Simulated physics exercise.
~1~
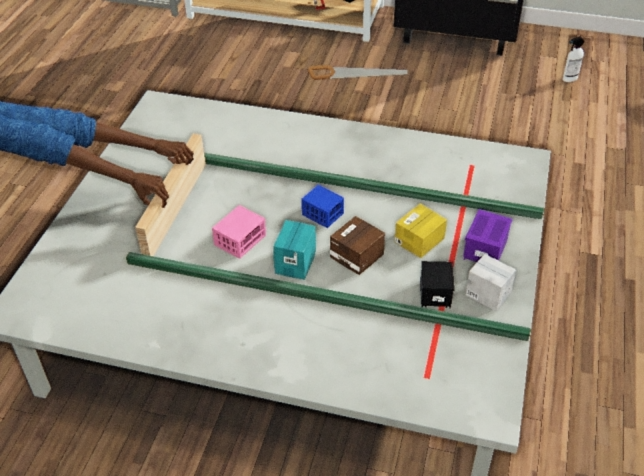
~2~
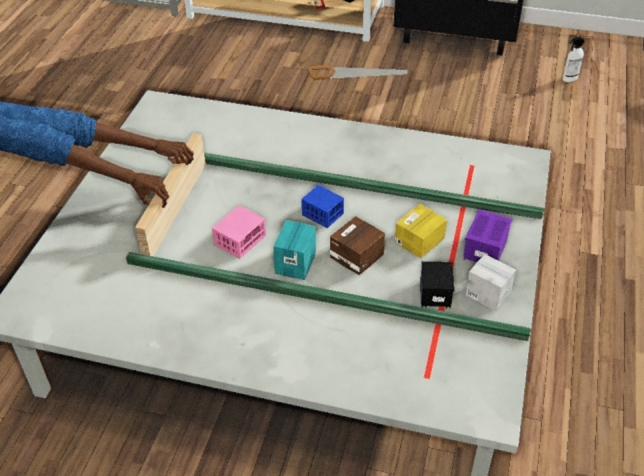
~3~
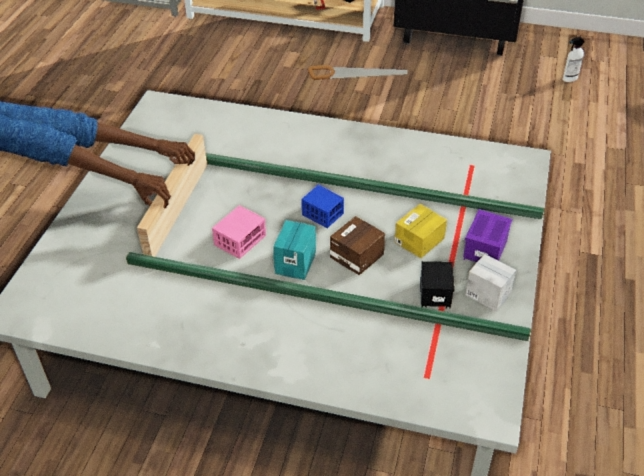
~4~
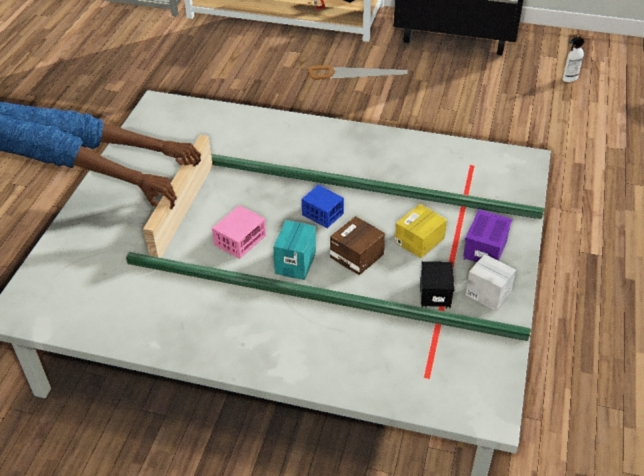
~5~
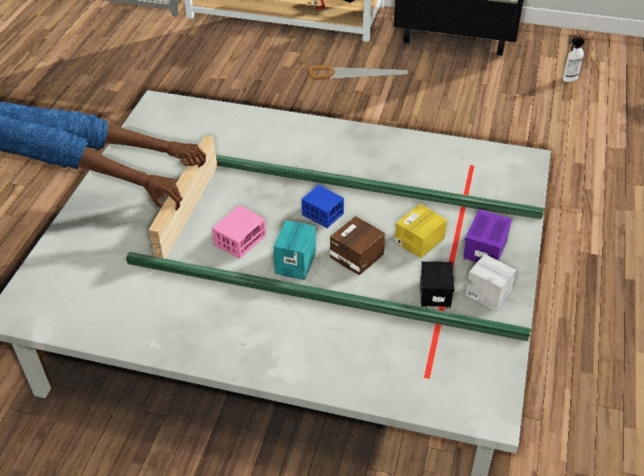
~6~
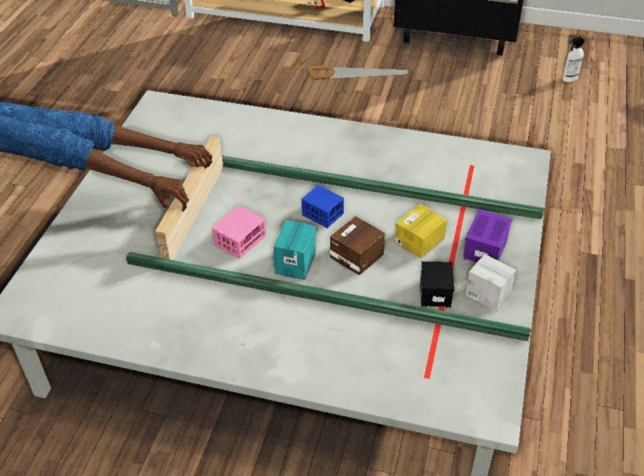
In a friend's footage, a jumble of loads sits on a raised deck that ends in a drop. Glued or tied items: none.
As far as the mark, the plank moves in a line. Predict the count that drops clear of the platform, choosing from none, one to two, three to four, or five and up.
The count is one to two.
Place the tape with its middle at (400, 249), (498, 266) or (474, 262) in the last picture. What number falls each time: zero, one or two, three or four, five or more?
Taking the three places in turn: None at all, five or more, three to four.
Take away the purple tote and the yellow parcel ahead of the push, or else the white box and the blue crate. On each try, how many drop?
Try one: 1; try two: 0.
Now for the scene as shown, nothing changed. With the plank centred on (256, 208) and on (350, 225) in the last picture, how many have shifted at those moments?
The first count is 1, and then it's 5.
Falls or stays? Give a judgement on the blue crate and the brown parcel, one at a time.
Final state - blue crate: Still there, brown parcel: Still there.
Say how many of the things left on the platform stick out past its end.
It would come to 2.
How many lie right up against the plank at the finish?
Tally at the end: 2.
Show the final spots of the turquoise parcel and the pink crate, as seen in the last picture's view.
The one named first is at (498, 292), the next at (467, 269).
A little later, none off yet; white box at rest near (490, 283); purple tote at rest near (487, 239); black tote at rest near (437, 285).
When it is over, the number that fall off is one or two; down, purple tote and white box.
